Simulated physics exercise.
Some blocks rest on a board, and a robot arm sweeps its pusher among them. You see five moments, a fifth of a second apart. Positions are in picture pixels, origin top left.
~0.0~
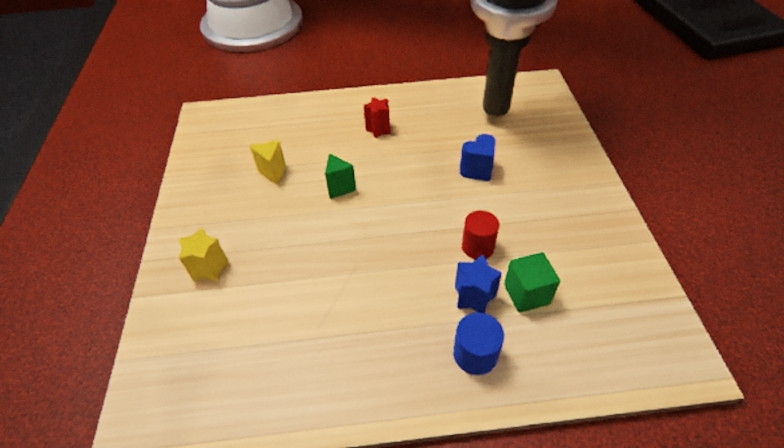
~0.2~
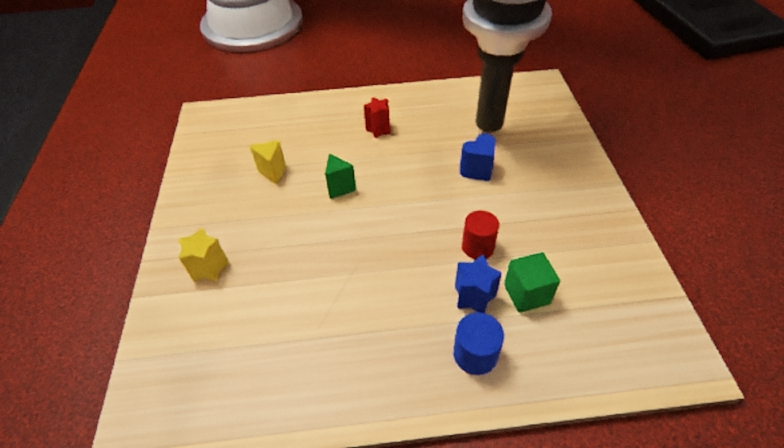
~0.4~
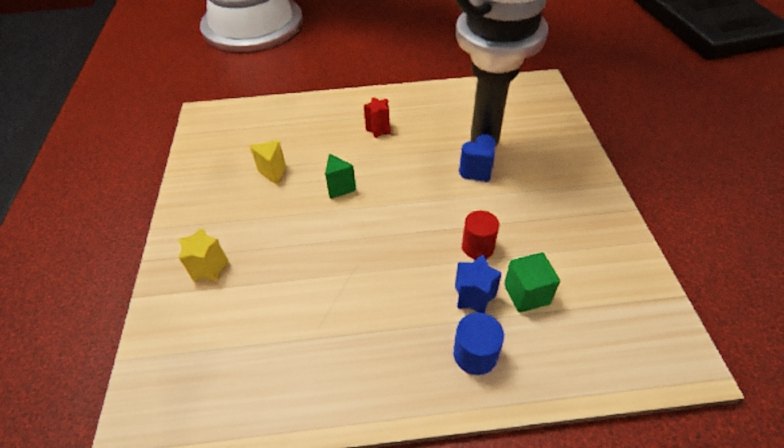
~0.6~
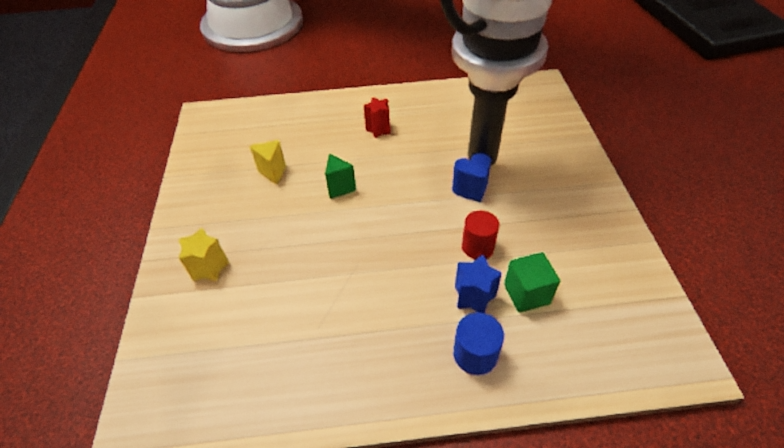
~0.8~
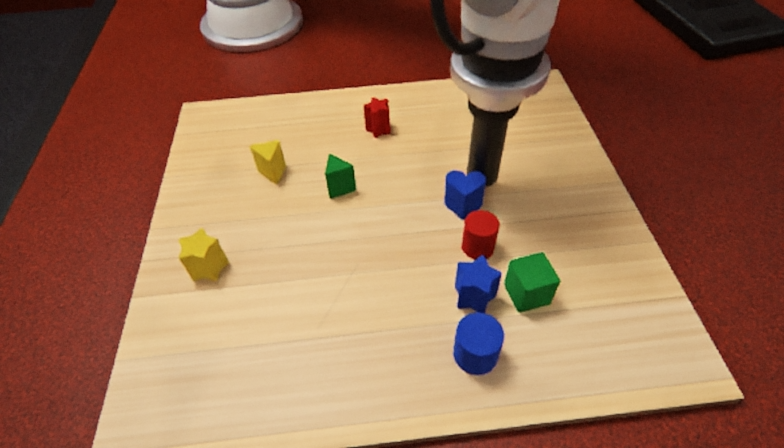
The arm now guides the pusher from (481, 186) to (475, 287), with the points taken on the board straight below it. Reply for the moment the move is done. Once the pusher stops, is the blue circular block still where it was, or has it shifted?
Once the path ends, it is somewhere new.
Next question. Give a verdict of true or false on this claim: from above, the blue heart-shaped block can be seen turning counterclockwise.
This is false.
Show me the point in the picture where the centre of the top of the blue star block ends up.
My estimate: (475, 317).
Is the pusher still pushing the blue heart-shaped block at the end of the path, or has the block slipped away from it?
Slid away.
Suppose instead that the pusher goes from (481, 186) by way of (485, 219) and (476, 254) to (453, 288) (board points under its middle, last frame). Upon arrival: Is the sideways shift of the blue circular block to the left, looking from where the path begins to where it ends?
Going by the path, yes.
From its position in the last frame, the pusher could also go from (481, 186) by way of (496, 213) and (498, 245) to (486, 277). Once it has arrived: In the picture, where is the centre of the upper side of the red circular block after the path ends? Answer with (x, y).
Top centre: (454, 249).
What follows on the original path. One third of the way, pusher at (481, 208); blue heart-shaped block at (454, 197), turned 70° clockwise.
Two thirds of the way, pusher at (479, 242); blue heart-shaped block at (451, 202), turned 100° clockwise; blue star block at (478, 288), turned 15° clockwise; red circular block at (483, 255).
At the end, pusher at (477, 279); blue heart-shaped block at (451, 202), turned 100° clockwise; blue star block at (475, 317), turned 65° clockwise; blue circular block at (474, 357); red circular block at (499, 294).
